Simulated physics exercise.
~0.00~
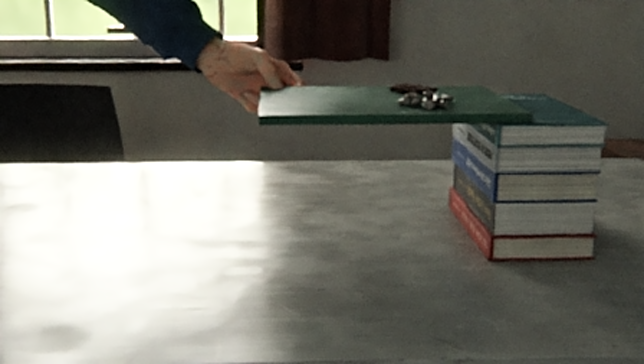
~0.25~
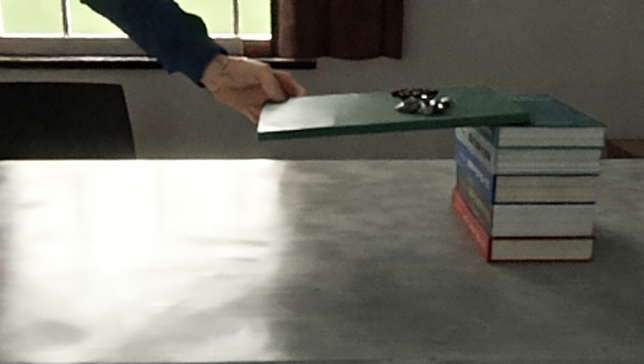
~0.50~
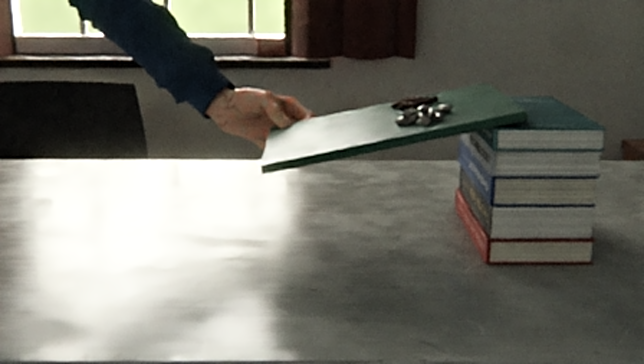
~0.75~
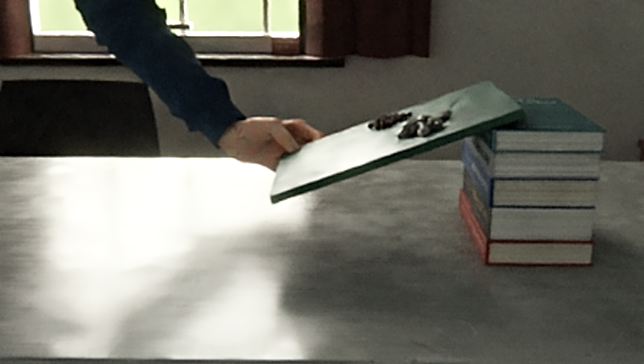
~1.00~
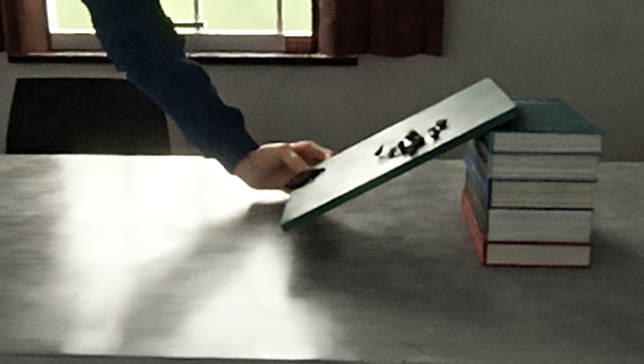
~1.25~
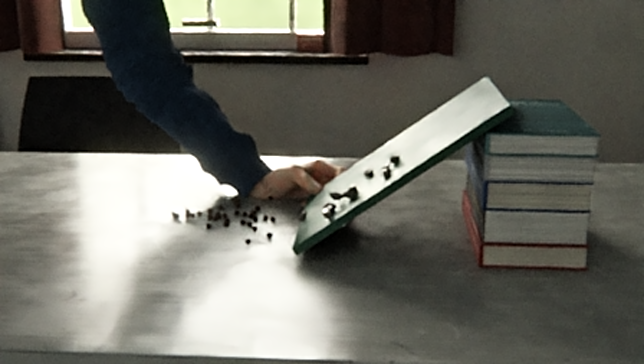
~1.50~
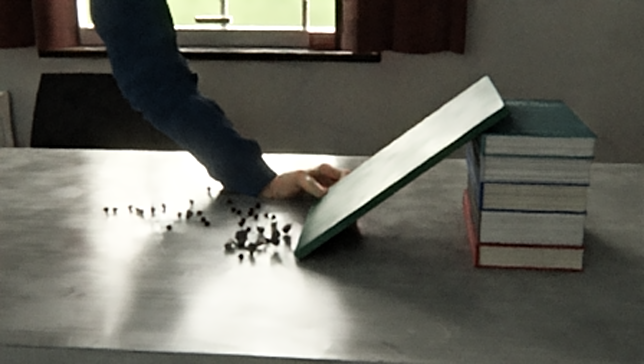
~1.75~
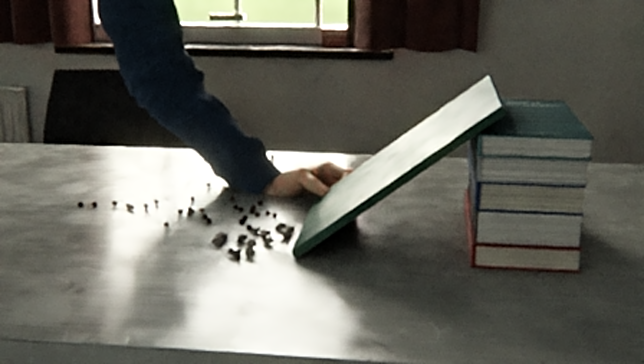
Small dark pieces stay on a green board propped on a stack of books as a hand lowers its left end to the table, then slide down the steepening slope and scatter leftward, the farther group ending beyond the nearer one, leaving the board bare.
